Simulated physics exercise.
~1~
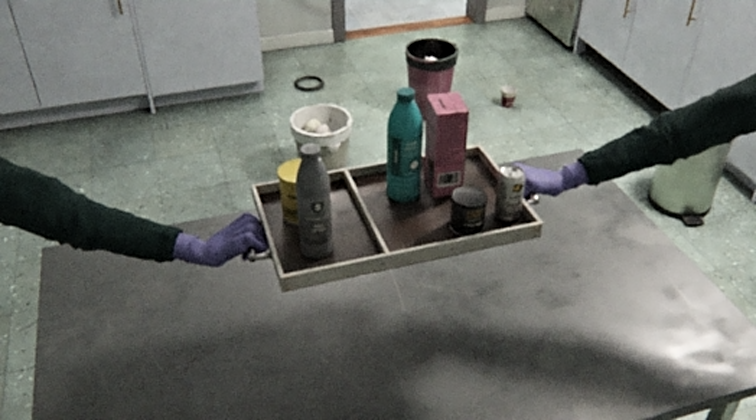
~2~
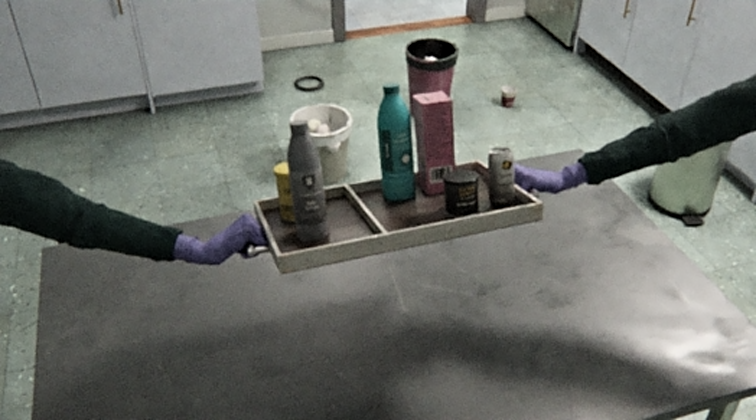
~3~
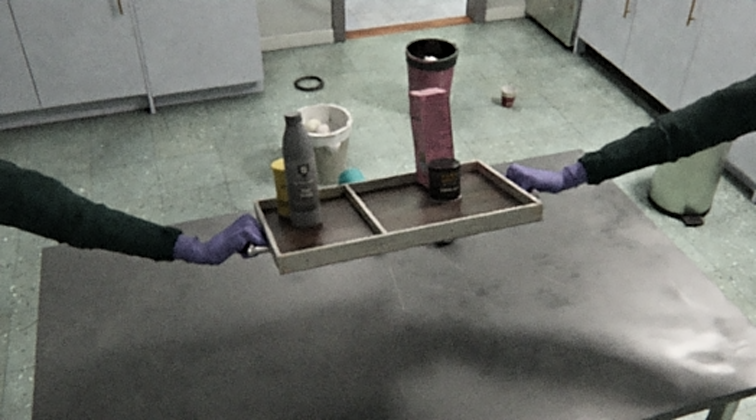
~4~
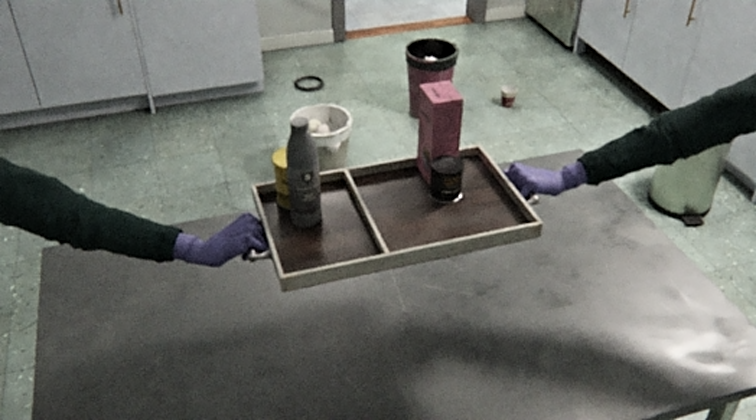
At first, two purple-gloved hands hold a divided tray above a dark table, with a yellow tin and grey bottle on the left and a turquoise bottle, pink carton, black tin and white can on the right. The hands tip the far edge down, and the things on board lean away with it. The turquoise bottle then goes over the far side, and the white can leaves the tray too. Meanwhile, the grey bottle and both tins shift a little toward the far edge. Finally the hands level the tray, with the grey bottle, pink carton and two tins still standing on it.
